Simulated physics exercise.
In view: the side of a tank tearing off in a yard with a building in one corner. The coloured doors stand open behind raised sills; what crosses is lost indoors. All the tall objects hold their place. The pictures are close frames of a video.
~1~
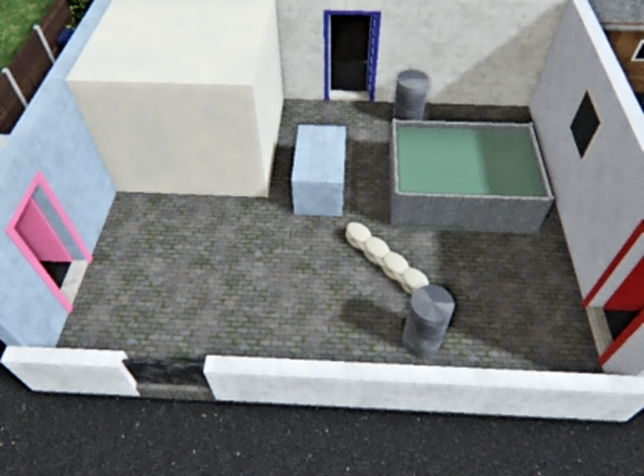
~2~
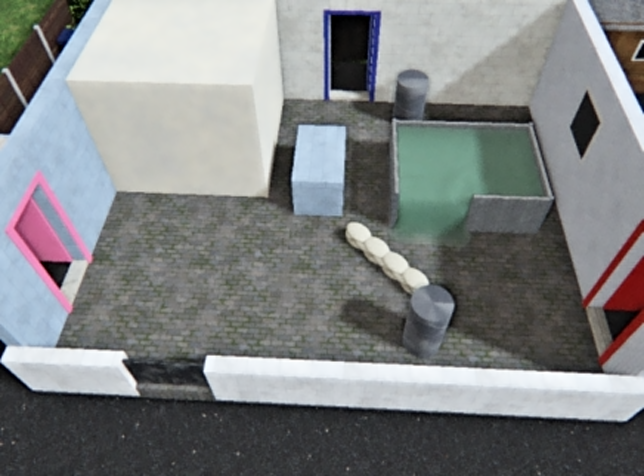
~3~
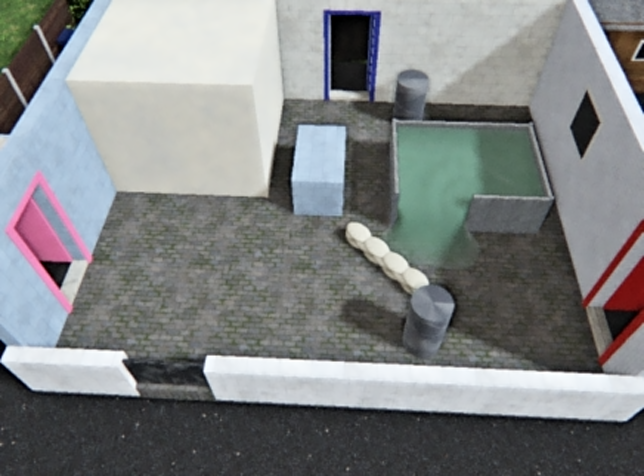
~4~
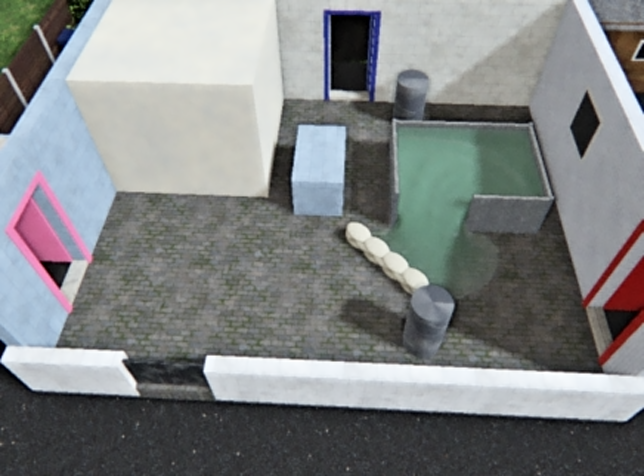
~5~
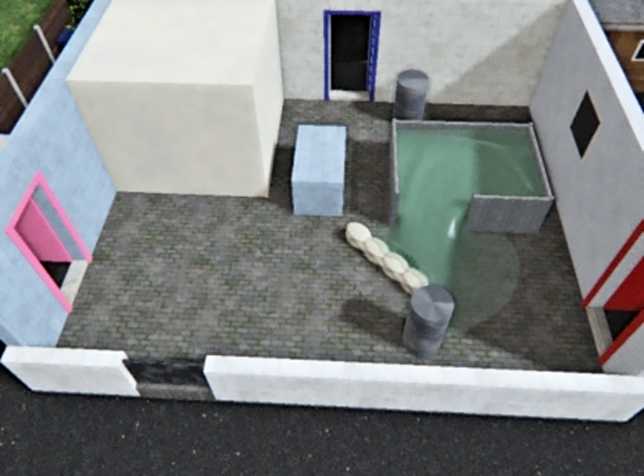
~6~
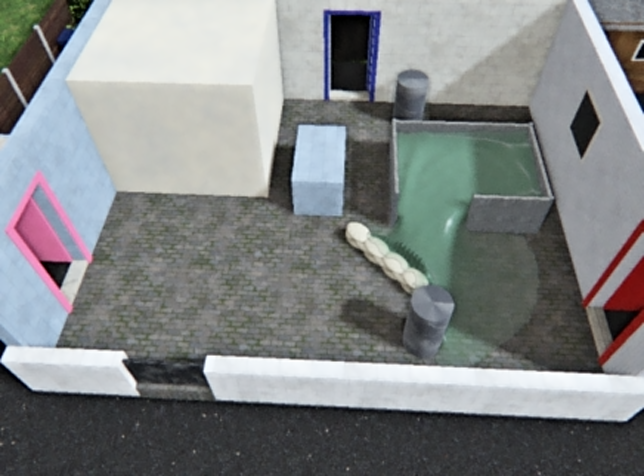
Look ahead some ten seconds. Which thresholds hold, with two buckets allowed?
One by one: The blue door holds within the limit; the pink door holds within the limit; the red door floods.
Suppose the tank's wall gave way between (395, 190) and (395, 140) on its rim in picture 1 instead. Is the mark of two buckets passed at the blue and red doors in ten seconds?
In short: The blue one goes over; the red one goes over.
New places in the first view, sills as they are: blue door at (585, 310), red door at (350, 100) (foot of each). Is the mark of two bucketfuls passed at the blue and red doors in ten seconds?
Blue door takes more, red door takes less.
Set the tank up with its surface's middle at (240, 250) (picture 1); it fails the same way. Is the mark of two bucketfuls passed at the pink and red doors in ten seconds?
One by one: Pink passes that mark, red floods.
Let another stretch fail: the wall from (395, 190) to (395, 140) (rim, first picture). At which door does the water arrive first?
It is the blue door.
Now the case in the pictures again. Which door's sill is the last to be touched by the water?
That is the pink door.
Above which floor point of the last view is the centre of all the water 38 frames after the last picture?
Roughly at (417, 243).
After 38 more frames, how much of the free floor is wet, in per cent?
Close to 90 %.
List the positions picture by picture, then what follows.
The first frame shows the water tank at (467, 161) is whole and still.
In the second frame, water pours out at (431, 215) and has run to (390, 230).
In the third frame, the front is at (463, 265), out from the gap at (431, 217).
In the fourth frame, water pours out at (430, 218) and has run to (460, 294).
In the fifth frame, water pours out at (430, 219) and has run to (449, 332).
In the sixth frame, the front is at (457, 367), out from the gap at (430, 218).
A moment on, water covers 25 % of the floor; the blue door not reached, the pink door not reached, the red door wet at the sill, nothing in.
Next, water covers 40 % of the floor; the blue door not reached, the pink door not reached, the red door under two buckets in.
Then, water covers 55 % of the floor; the blue door wet at the sill, nothing in, the pink door not reached, the red door far over two buckets in.
Later, water covers 90 % of the floor; the blue door under two buckets in, the pink door wet at the sill, nothing in, the red door far over two buckets in.
In the end, water covers 100 % of the floor; the blue door under two buckets in, the pink door wet at the sill, nothing in, the red door far over two buckets in.
